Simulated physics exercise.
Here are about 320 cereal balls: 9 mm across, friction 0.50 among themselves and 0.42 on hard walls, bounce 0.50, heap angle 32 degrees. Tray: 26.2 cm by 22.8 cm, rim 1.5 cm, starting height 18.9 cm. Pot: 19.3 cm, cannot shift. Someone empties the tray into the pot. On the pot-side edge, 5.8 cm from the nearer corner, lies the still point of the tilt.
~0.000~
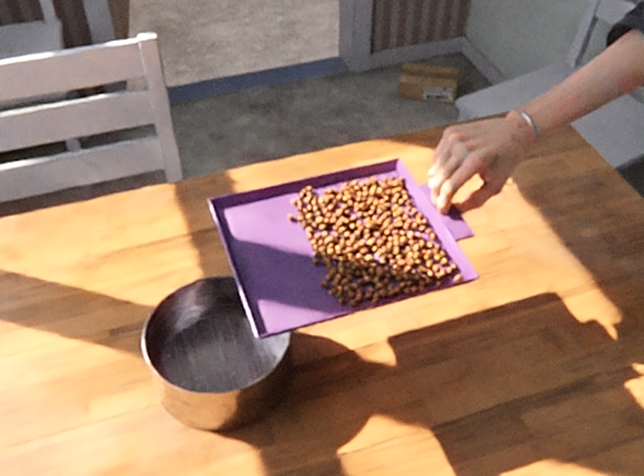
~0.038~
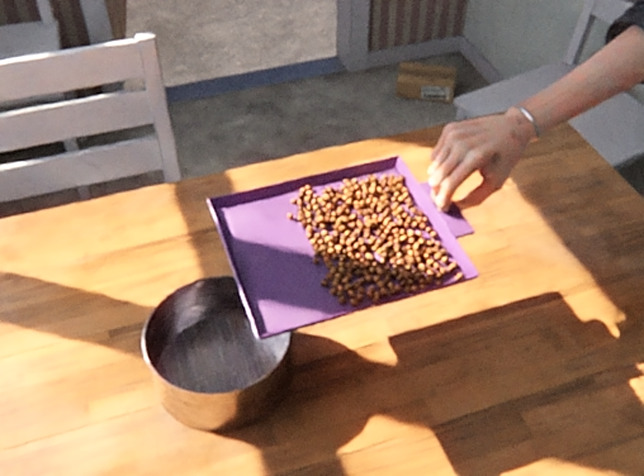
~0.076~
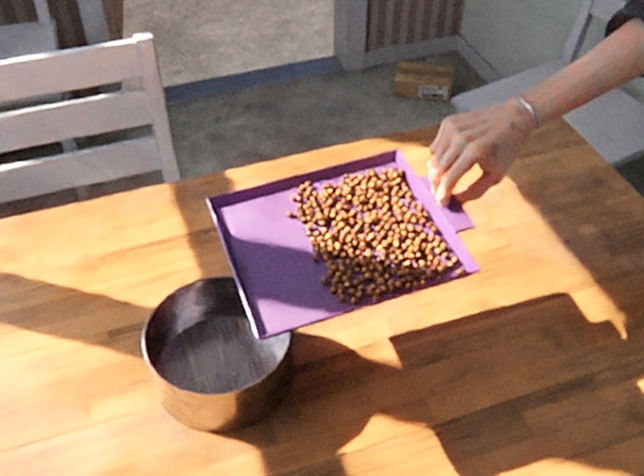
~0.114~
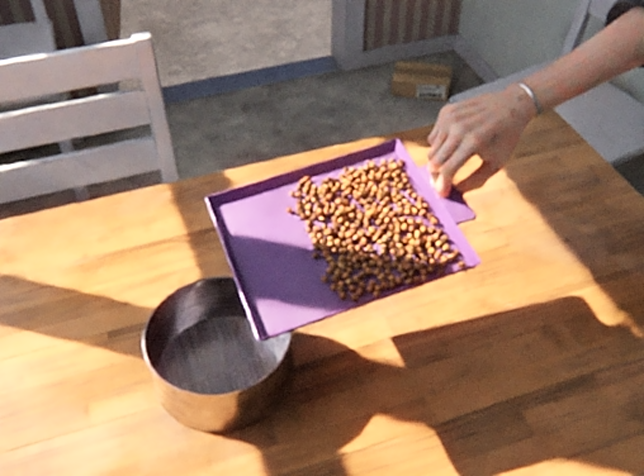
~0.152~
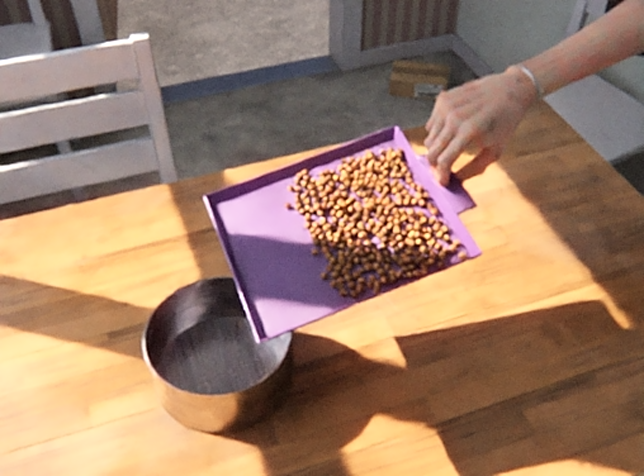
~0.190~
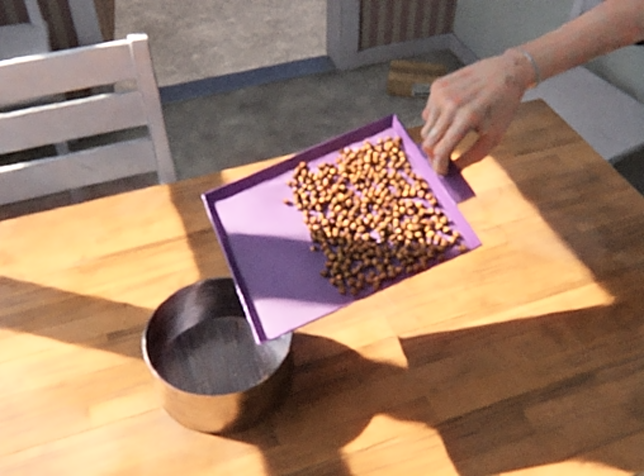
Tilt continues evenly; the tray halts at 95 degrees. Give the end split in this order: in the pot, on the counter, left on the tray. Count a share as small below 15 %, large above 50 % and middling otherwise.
Pot: Middling. Counter: Large. Tray: Small.
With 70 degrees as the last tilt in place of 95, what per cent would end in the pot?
That comes out at some 35 per cent.
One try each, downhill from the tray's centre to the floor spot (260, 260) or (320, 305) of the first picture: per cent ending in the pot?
Roughly 65 per cent on the first try and 5 per cent on the second.
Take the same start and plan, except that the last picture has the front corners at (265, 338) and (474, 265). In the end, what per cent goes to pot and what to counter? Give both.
That works out as pot 5 and counter 95.
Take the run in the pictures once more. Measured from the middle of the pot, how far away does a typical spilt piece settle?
About 18 centimetres.
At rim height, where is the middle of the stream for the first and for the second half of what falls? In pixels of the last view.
At about (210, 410), then at (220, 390).
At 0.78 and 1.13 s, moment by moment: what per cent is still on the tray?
Estimates: 15; 0.
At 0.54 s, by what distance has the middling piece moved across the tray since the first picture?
Roughly 9 cm.
After 0.54 s, tilt 53 degrees; the tray holds 100 %, the pot 0 %.
After 0.78 s, tilt 80 degrees; the tray holds 15 %, the pot 15 %.
After 1.13 s, tilt 95 degrees; the tray holds 0 %, the pot 40 %.
At rest (1.7 s), pot 40 %, counter 60 %, tray 0 %.
